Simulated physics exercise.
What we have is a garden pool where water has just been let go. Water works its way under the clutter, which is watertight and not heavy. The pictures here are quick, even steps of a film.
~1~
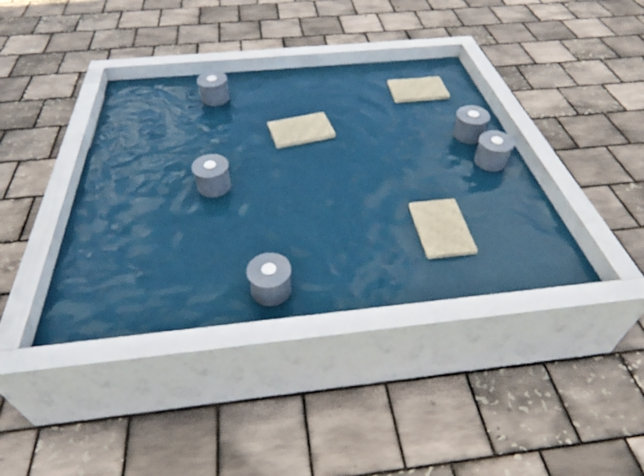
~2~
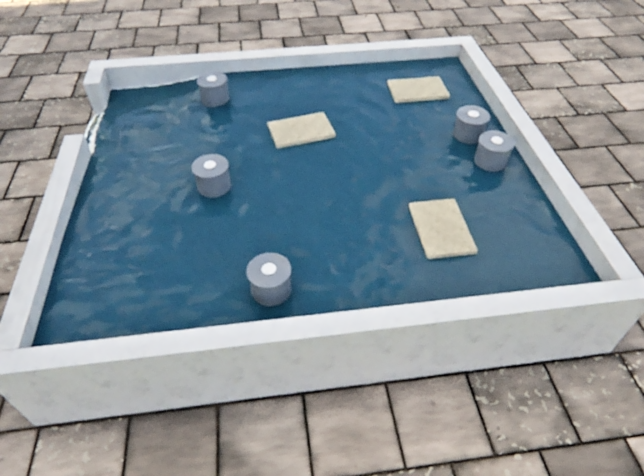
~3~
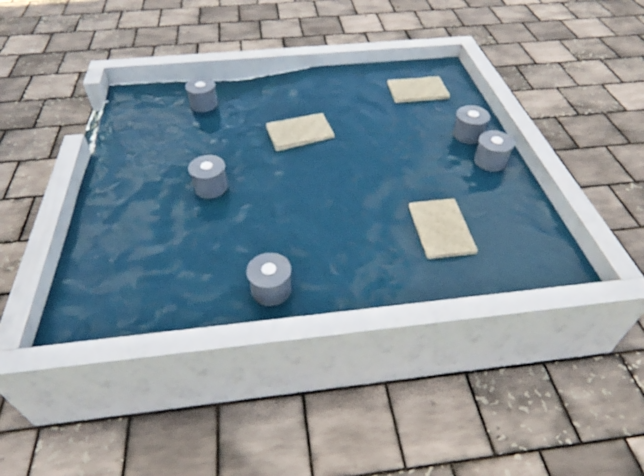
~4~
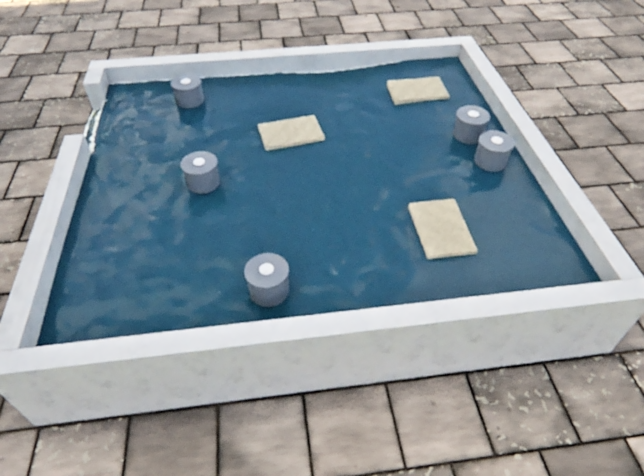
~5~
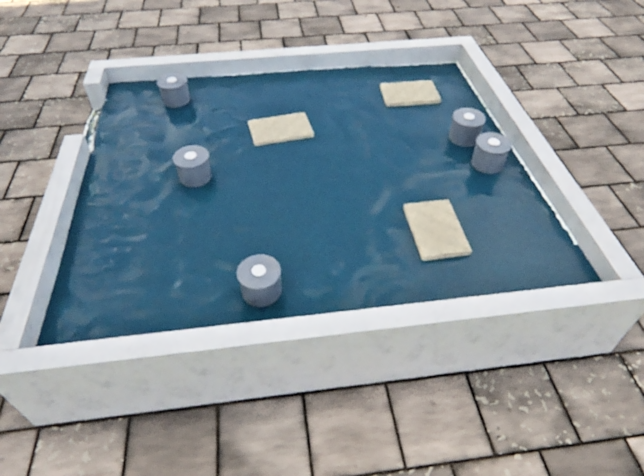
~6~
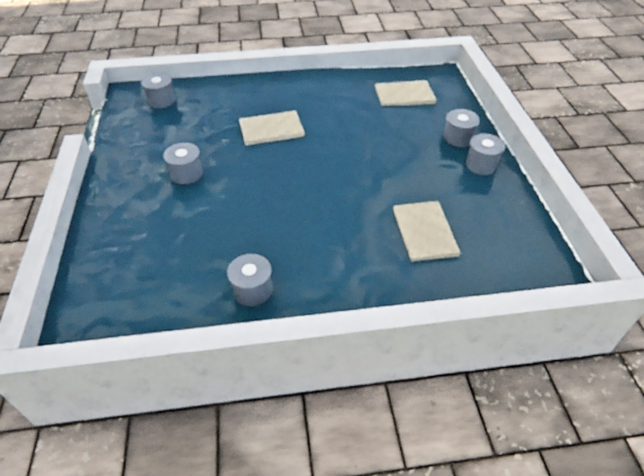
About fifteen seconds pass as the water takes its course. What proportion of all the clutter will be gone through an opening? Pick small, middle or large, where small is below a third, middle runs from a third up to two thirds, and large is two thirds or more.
Middle.
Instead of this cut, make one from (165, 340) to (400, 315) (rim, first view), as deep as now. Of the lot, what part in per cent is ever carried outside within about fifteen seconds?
Share: Near 50 %.
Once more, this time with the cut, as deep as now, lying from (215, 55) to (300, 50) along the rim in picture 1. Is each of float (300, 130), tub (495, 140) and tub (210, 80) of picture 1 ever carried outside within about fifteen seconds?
Object one: Leaves; object two: Remains; object three: Leaves.
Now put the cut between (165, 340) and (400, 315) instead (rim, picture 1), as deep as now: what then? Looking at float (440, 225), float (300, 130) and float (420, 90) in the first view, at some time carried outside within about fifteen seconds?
One by one as named: Gets away, gets away and doesn't escape.
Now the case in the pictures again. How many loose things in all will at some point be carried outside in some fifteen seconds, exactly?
That works out to 3.
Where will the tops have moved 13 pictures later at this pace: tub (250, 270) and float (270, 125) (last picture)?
(218, 268) and (180, 123), approximately.
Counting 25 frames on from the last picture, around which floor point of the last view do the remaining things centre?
Around (367, 207).
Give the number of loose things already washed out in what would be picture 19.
By then the total stands at 2.
A moment on, 0 of 8 are out; 8 afloat.
Next, 2 of 8 are out; 6 afloat.
Later, 3 of 8 are out; 5 afloat.
In the end, 3 of 8 are out; 5 afloat.
